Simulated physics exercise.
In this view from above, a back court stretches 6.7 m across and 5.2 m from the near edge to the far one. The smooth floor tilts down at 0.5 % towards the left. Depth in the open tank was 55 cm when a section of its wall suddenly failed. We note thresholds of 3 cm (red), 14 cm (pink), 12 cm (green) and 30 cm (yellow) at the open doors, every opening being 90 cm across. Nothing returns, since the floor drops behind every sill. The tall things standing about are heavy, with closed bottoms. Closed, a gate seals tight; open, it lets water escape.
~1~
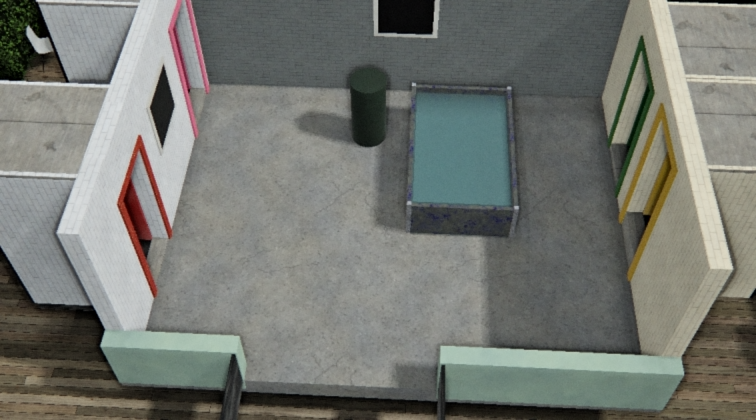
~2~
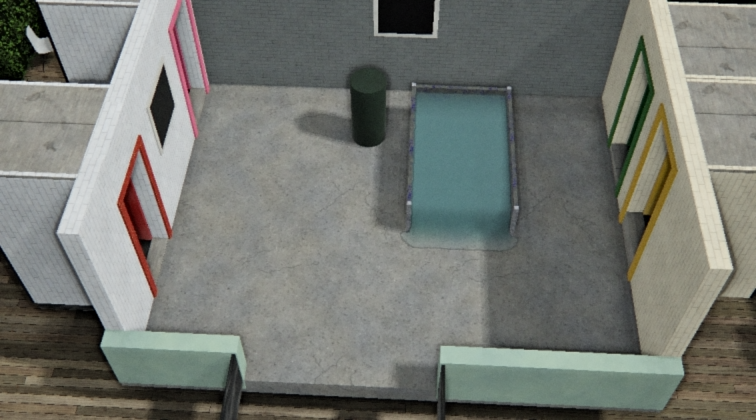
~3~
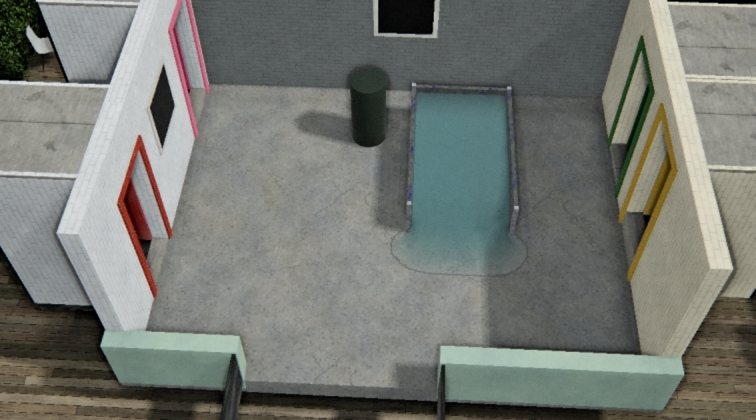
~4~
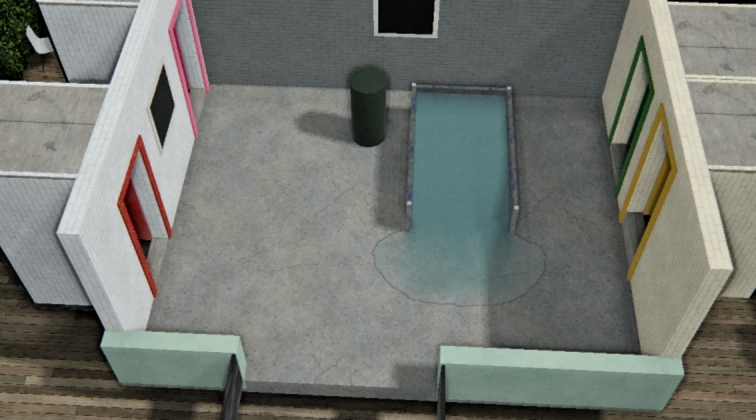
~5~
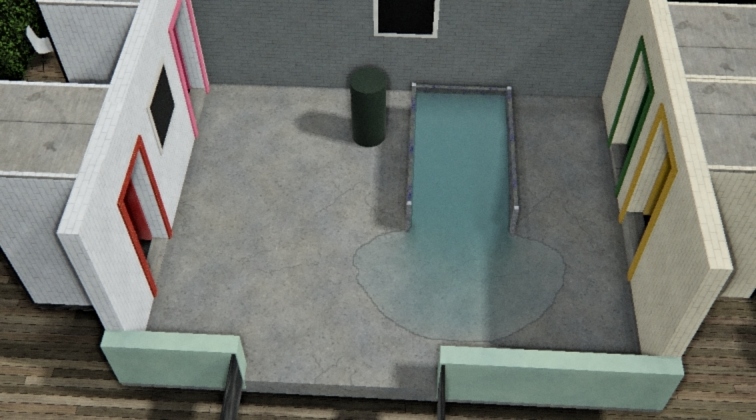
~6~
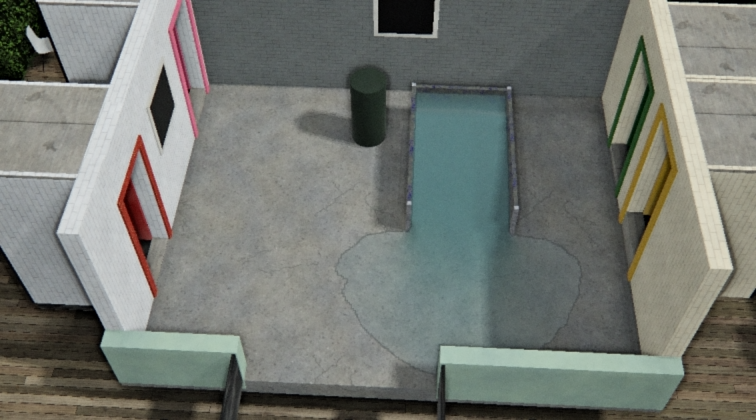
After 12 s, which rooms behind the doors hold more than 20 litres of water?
Room by room: Behind the red door 20 litres at most, behind the pink door 20 litres at most, behind the green door 20 litres at most, behind the yellow door 20 litres at most.
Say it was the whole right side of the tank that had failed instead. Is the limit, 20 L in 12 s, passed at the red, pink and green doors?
Then red would come out on the high side, pink on the low side and green on the high side.
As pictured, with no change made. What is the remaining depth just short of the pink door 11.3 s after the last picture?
It comes to near 6.0 cm.
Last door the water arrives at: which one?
It's the pink door that comes last.
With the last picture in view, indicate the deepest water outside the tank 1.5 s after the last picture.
The spot is near (634, 382) in the last view.
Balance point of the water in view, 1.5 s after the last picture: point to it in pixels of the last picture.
Roughly (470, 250).
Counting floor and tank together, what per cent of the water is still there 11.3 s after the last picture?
I'd put it at some 56 percent still there.
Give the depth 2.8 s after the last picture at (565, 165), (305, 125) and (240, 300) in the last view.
Around 0 cm, 0 cm and 1 cm.
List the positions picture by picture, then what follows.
The first frame shows the open tank at (462, 147) is whole and still, 55 cm deep.
In the second frame, the front is at (408, 237), 0.8 m from the gap at (460, 225); 0.3 m2 of floor is under water; 55 cm left at the back of the open tank.
In the third frame, water pours out at (460, 225) and has run 1.0 m, to (403, 257); typically 10 cm deep outside, 55 cm at the open tank's back.
In the fourth frame, water pours out at (460, 226) and has run 1.3 m, to (406, 289); typically 8 cm deep outside, 55 cm at the open tank's back.
In the fifth frame, water pours out at (460, 226) and has run 1.8 m, to (426, 332); typically 6 cm deep outside, 55 cm at the open tank's back.
In the sixth frame, water pours out at (460, 226) and has run 2.3 m, to a hidden place; typically 5 cm deep outside, 52 cm at the open tank's back.
Then, 0.7 s after the last picture water covers 25 % of the floor and is deepest (29 cm) near (467, 374); red door not reached, pink door not reached, green door not reached, yellow door not reached.
Then, 1.5 s after the last picture water covers 30 % of the floor and is deepest (35 cm) near (634, 382); red door not reached, pink door not reached, green door not reached, yellow door not reached.
Then, 2.8 s after the last picture water covers 40 % of the floor and is deepest (24 cm) near (634, 382); red door not reached, pink door not reached, green door not reached, yellow door 6 cm at the sill, 0 L in.
Then, 6.3 s after the last picture water covers 60 % of the floor and is deepest (12 cm) near (587, 136); red door 3 cm at the sill, 0 L in, pink door not reached, green door 3 cm at the sill, 0 L in, yellow door 5 cm at the sill, 0 L in.
Then, 11.3 s after the last picture water covers 80 % of the floor and is deepest (6 cm) near (512, 194); red door 4 cm at the sill, 3 L in, pink door 6 cm at the sill, 0 L in, green door 5 cm at the sill, 0 L in, yellow door 5 cm at the sill, 0 L in.
